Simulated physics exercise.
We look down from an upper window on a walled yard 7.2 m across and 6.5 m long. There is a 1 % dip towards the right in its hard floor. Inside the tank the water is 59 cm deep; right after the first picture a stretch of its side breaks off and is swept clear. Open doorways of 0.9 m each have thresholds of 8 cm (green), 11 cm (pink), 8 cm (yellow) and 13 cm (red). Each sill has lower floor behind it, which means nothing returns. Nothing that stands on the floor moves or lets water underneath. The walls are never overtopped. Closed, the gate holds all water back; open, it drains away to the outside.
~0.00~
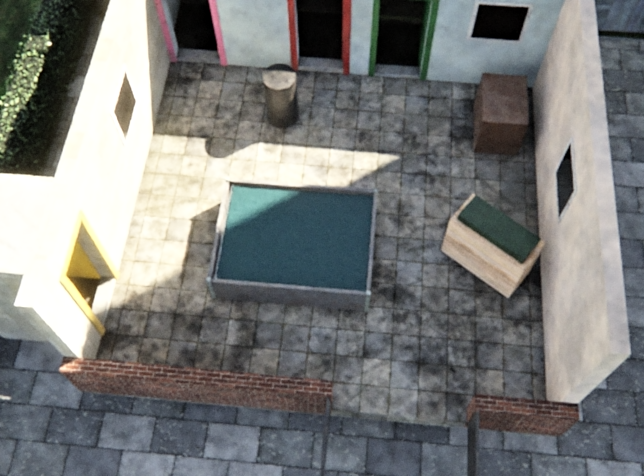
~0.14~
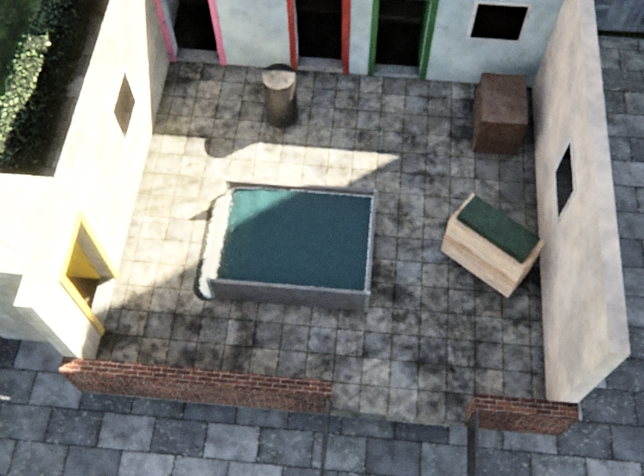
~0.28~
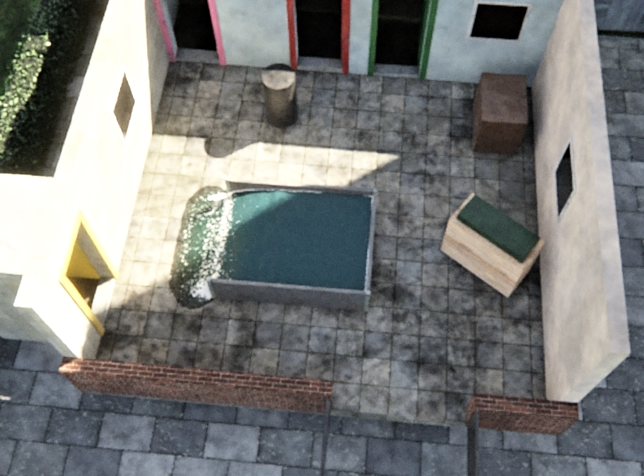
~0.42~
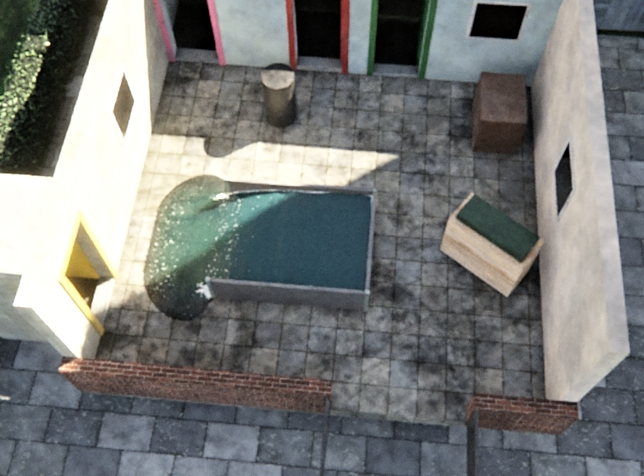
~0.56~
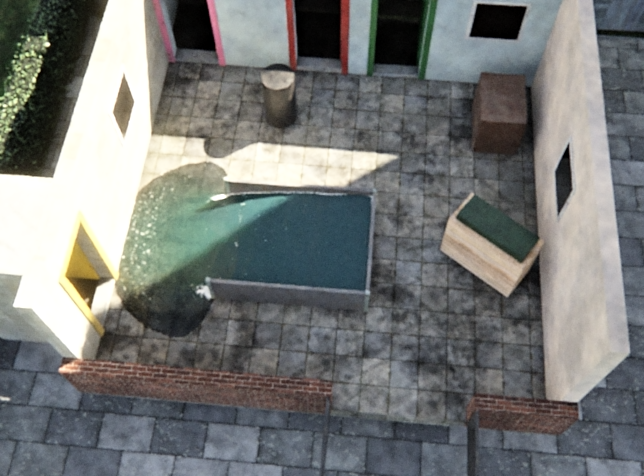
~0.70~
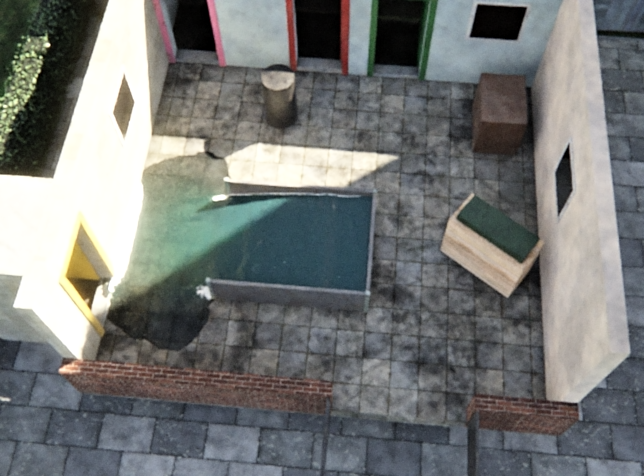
Water bursts from the left end of a grey-walled tank of dark green water, seen steadily from high above in a paved yard with pale walls. Pink, red and green doorways line the back, a yellow-framed opening is at left, a stone cylinder, brown box and green-topped crate stand around, and low brick walls run in front. The foaming sheet fans leftward over the paving, spreading toward the yellow frame and thinning into a smoother, clear green pool.
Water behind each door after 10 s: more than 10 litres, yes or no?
Green door: No; pink door: Yes; yellow door: Yes; red door: No.
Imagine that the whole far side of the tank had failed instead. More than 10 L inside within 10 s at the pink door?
In that case, pink door: More than that.
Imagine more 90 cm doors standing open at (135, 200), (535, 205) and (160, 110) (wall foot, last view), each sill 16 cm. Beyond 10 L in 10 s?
In sequence the answers are more than that, less than that and less than that.
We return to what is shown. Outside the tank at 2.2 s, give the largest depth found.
Around 40 centimetres deep.
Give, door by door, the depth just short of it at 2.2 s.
In cm: Green 0, pink 4, yellow 24, red 0.
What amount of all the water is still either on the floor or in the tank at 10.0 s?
84 %.
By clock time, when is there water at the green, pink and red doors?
The front reaches green at 3.8 s, pink at 2.0 s, red at 3.2 s.
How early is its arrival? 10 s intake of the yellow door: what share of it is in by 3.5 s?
I'd say close to 75 percent.
After 1.4 s water covers 15 % of the floor and is deepest (38 cm) near (135, 244); green door not reached, pink door not reached, yellow door 22 cm at the sill, 27 L in, red door not reached.
After 2.2 s water covers 25 % of the floor and is deepest (40 cm) near (93, 373); green door not reached, pink door 4 cm at the sill, 0 L in, yellow door 24 cm at the sill, 88 L in, red door not reached.
After 3.5 s water covers 40 % of the floor and is deepest (30 cm) near (93, 373); green door not reached, pink door 24 cm at the sill, 70 L in, yellow door 18 cm at the sill, 168 L in, red door 6 cm at the sill, 0 L in.
After 6.0 s water covers 75 % of the floor and is deepest (16 cm) near (536, 402); green door 3 cm at the sill, 0 L in, pink door 12 cm at the sill, 144 L in, yellow door 11 cm at the sill, 222 L in, red door 7 cm at the sill, 0 L in.
After 10.0 s water covers 95 % of the floor and is deepest (12 cm) near (537, 413); green door 3 cm at the sill, 0 L in, pink door 6 cm at the sill, 146 L in, yellow door 4 cm at the sill, 227 L in, red door 4 cm at the sill, 0 L in.
